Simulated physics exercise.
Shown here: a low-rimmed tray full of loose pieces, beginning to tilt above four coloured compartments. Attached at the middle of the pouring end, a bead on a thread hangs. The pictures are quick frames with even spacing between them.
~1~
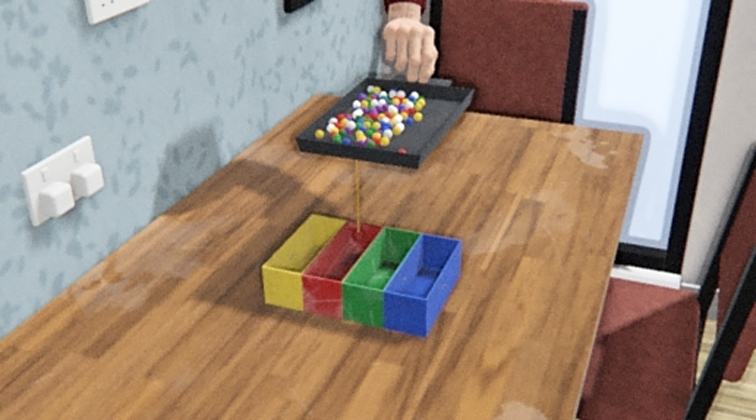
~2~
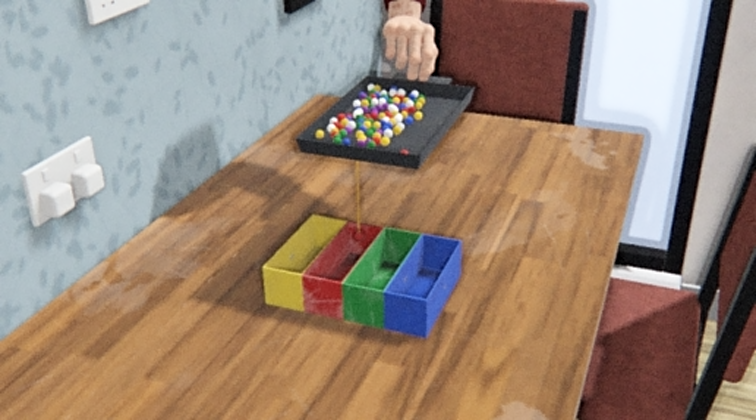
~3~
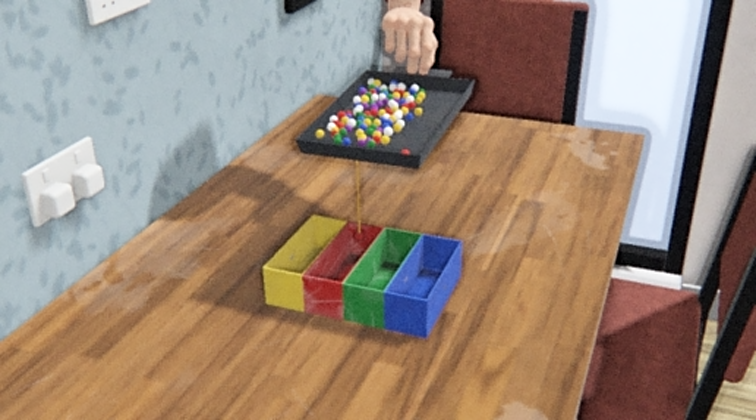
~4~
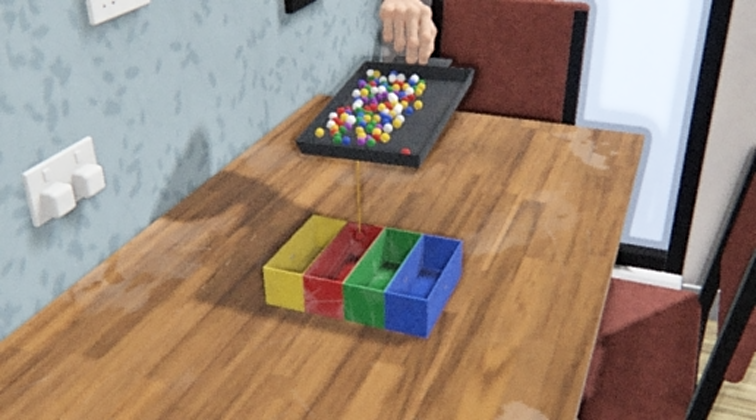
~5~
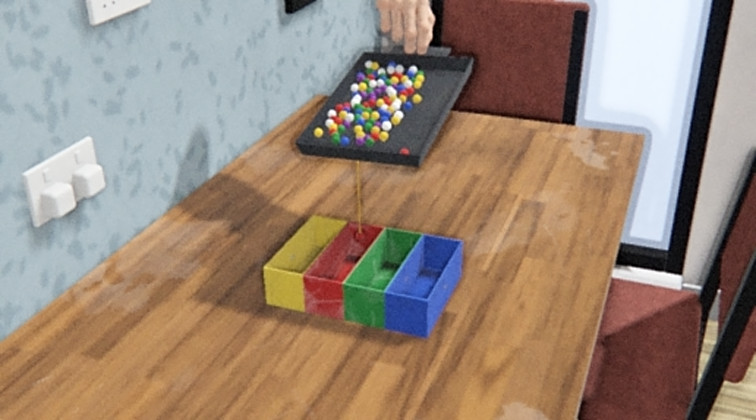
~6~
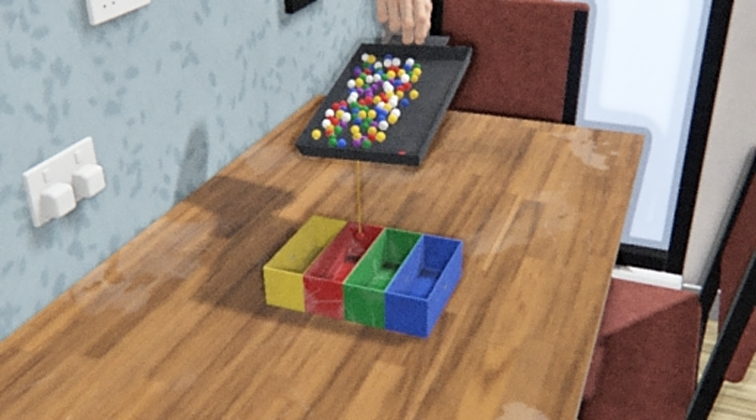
A wooden table beside a blue patterned wall, with dark red chairs around it, is seen from above at an angle by a still camera. A hand holds the far edge of a black tray of multicoloured beads above yellow, red, green and blue open compartments, a thread hanging from its near edge. The hand raises the far edge, steepening the tray toward its near left corner, and the beads shift slightly.
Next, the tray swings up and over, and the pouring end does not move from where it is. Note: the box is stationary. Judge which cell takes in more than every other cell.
The yellow cell takes in the most.
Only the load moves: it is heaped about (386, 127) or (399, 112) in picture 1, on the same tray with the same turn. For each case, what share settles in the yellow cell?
Estimate: 50 % first, 60 % second.
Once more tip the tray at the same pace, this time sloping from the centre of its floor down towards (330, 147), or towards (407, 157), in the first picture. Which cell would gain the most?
First that yellow cell, then that blue cell.
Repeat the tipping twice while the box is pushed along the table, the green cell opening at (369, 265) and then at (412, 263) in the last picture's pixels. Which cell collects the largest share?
Placing A: The cell in yellow / placing B: That yellow cell.
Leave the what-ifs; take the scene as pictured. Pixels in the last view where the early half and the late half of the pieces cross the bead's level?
Near (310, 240) to start, and near (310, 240) afterwards.
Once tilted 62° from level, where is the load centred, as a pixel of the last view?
The load is centred near (332, 138).
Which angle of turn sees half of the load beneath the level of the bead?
I'd put it at about 95 degrees.
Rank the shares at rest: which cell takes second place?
Runner-up: That red cell.
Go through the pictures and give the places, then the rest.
In the first picture, corners of the pouring end at (300, 136) and (418, 153), level; middle of the load at (373, 117), round plastic beads; bead on its thread at (359, 235); yellow cell at (283, 285); red cell at (322, 293); green cell at (363, 302); blue cell at (405, 310).
In the second picture, corners of the pouring end at (300, 137) and (418, 153), level; middle of the load at (374, 116).
In the third picture, corners of the pouring end at (300, 138) and (418, 153), tipped barely, lowest at the left corner; middle of the load at (374, 113).
In the fourth picture, corners of the pouring end at (300, 139) and (418, 153), tipped a little, lowest at the left corner; middle of the load at (373, 108).
In the fifth picture, corners of the pouring end at (300, 141) and (417, 153), tipped a little, lowest at the left corner; middle of the load at (372, 103).
In the sixth picture, corners of the pouring end at (299, 142) and (416, 153), tipped clearly, lowest at the left corner; middle of the load at (369, 101), all on the move; yellow cell at (284, 286); red cell at (324, 294); green cell at (364, 303); blue cell at (406, 311).
Soon after the last picture, tray tipped steeply; nearly all on the tray; a stray few in the yellow cell; a stray few falling or outside the box.
A little later, tray tipped past a quarter turn; a small part on the tray; about a third in the yellow cell; about a quarter in the red cell; a stray few in the green cell; about a third falling or outside the box.
Later still, tray tipped past a quarter turn; about half in the yellow cell; about a quarter in the red cell; a small part in the green cell; a small part falling or outside the box.
By the end, tray tipped past a quarter turn; about half in the yellow cell; about a quarter in the red cell; a small part in the green cell; none in the blue cell; a small part outside the box.
